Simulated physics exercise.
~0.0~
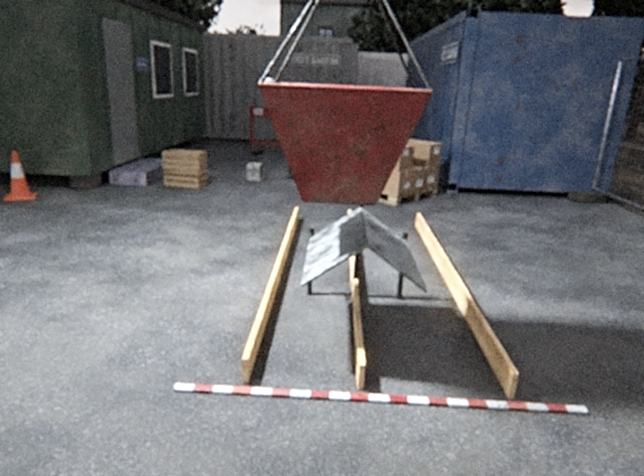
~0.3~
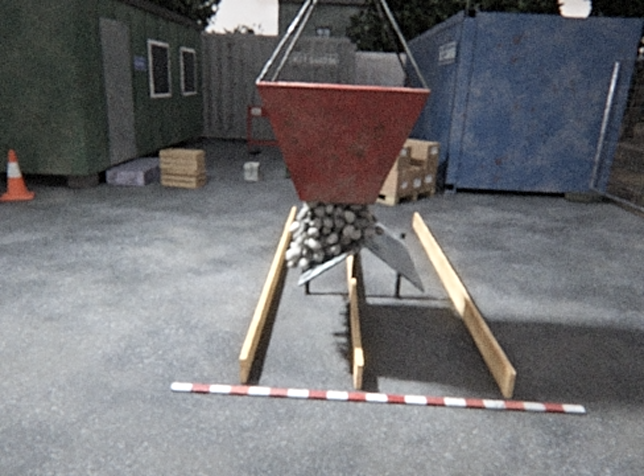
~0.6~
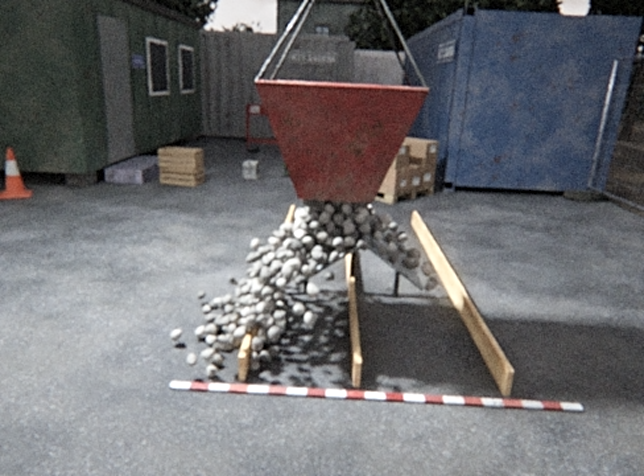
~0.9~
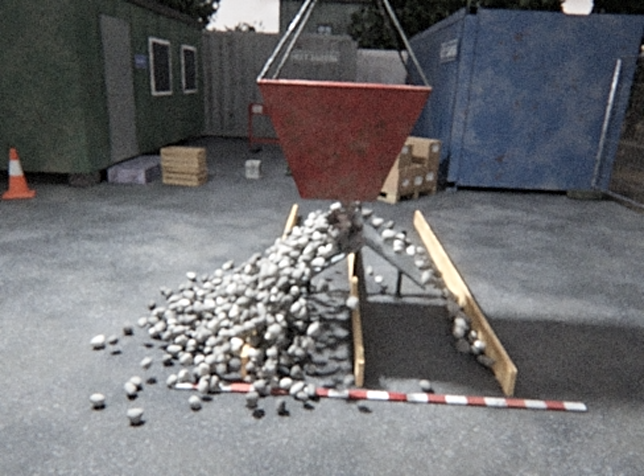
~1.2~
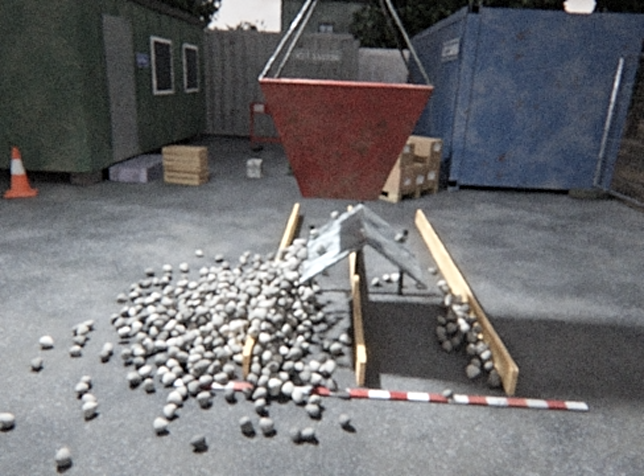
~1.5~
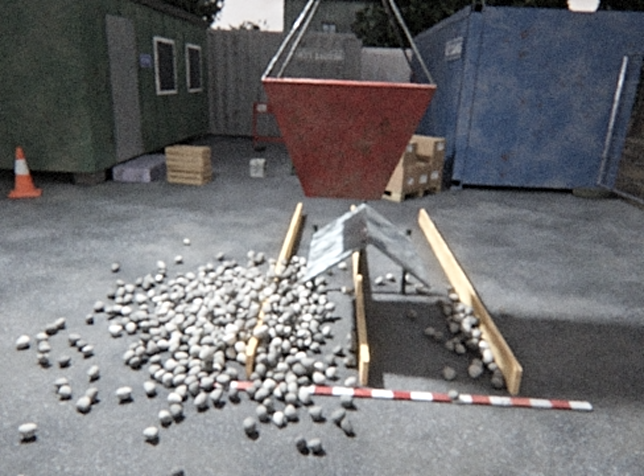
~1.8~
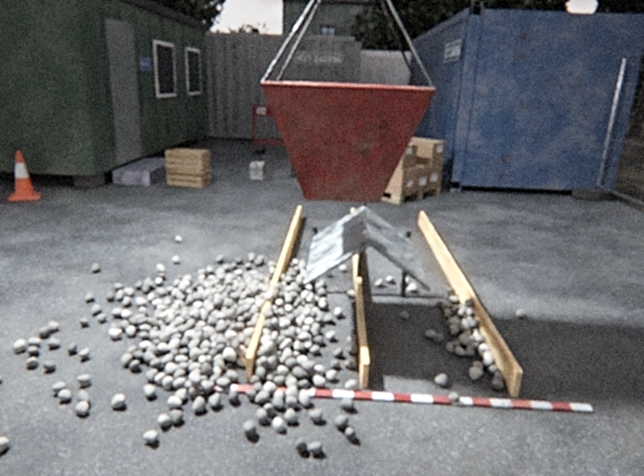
A red skip drops grey cobbles over a steel ridge, and most settle at left.
